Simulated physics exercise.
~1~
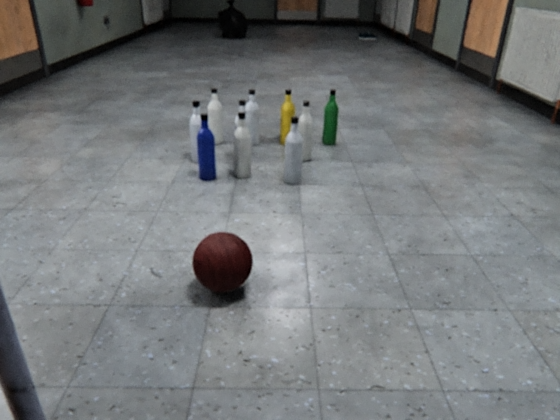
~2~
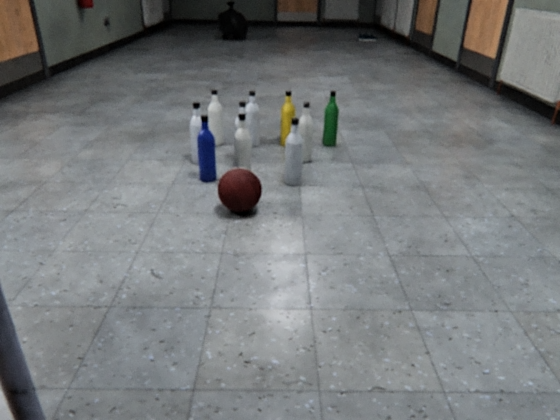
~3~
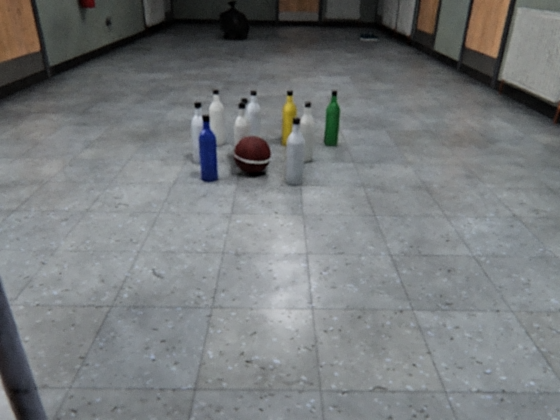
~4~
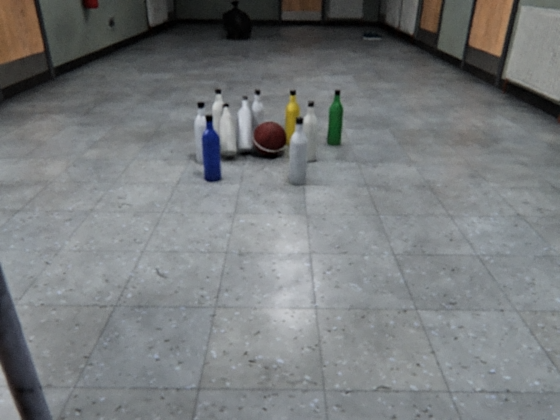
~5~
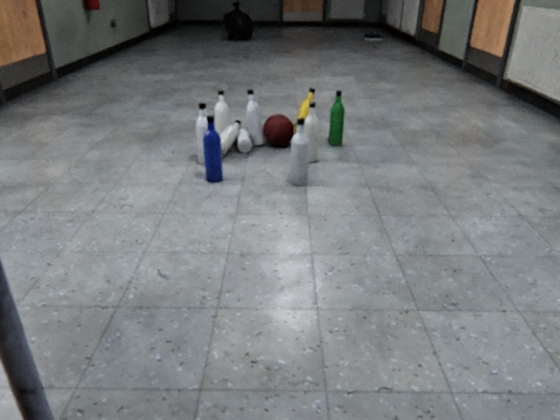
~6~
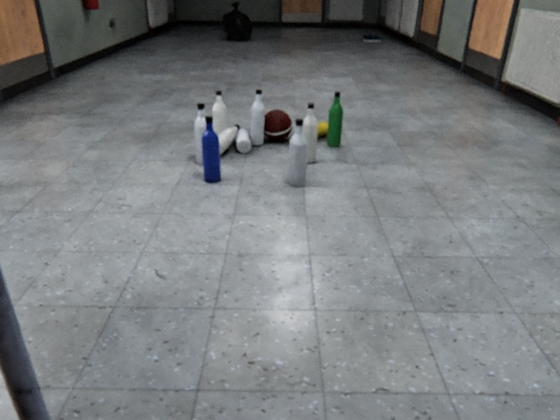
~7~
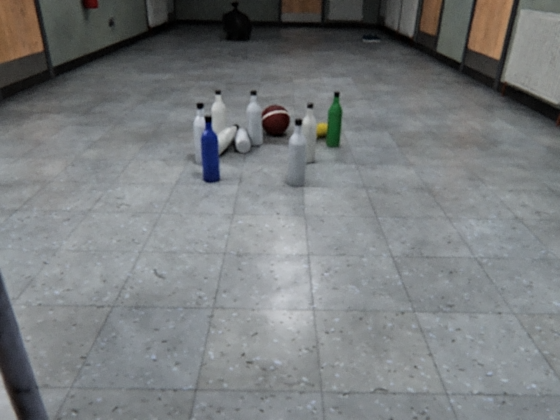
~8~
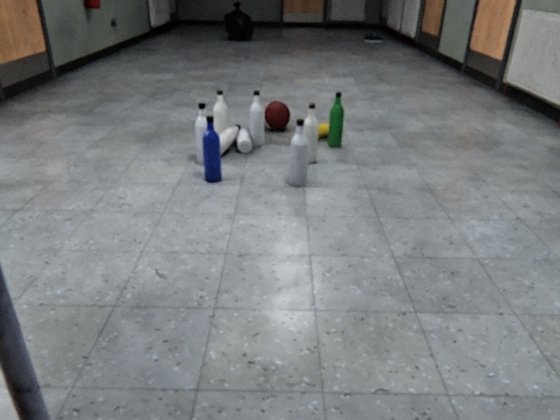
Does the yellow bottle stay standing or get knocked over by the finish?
The yellow bottle gets knocked over. It tips as the ball rolls through the group and ends up lying flat on the floor near the green bottle.
